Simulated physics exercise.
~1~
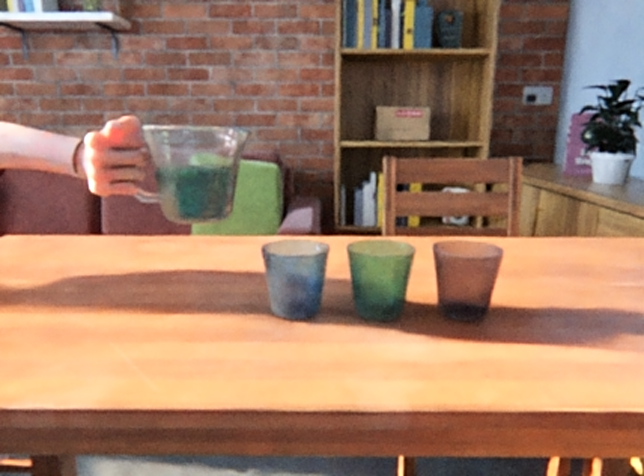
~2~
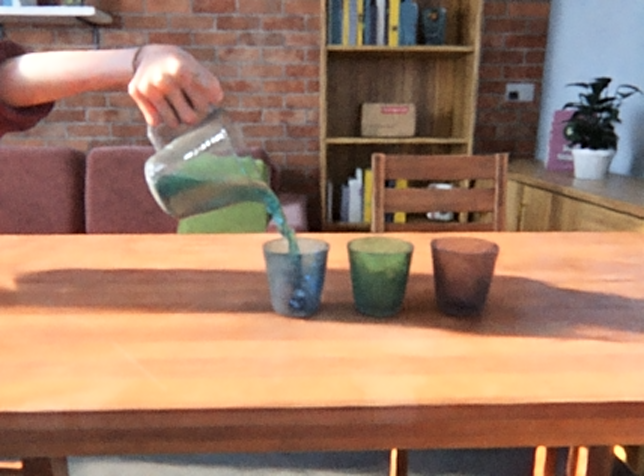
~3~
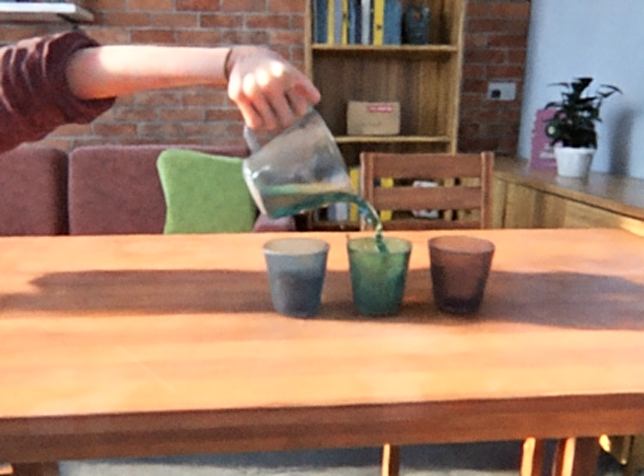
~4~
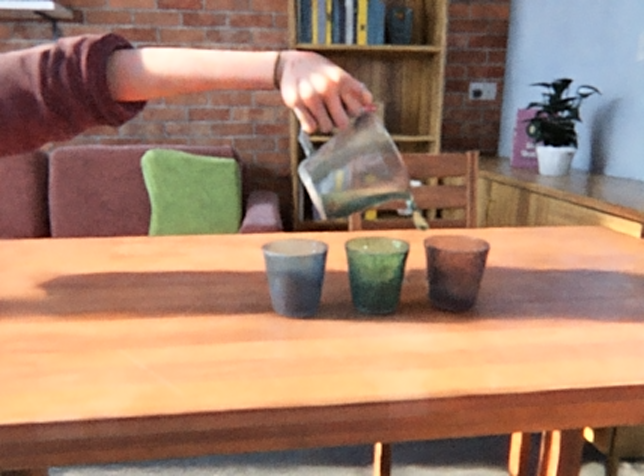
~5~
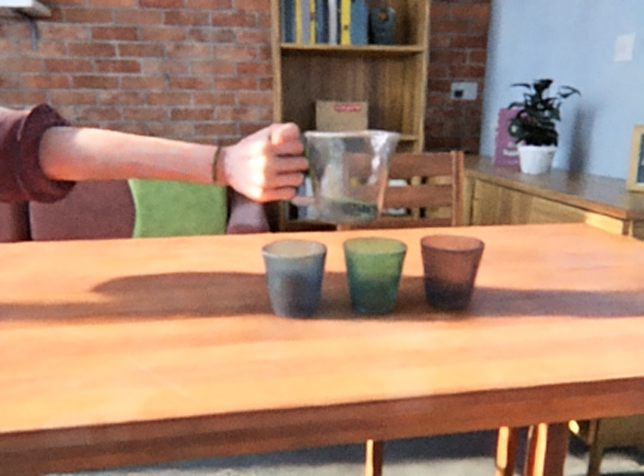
A hand grips a clear glass measuring jug holding blue-green liquid above a wooden table, seen from the front in a room with a brick wall, bookshelf, sofa and green cushion. Three tumblers stand in a row, blue on the left, green in the middle and brownish on the right. The hand tips the jug rightwards and pours into the blue tumbler. Still tilted, it moves right, pouring into the green one and on towards the brown one as the view drifts slightly sideways. Finally the jug is level again above the tumblers, with little liquid left.
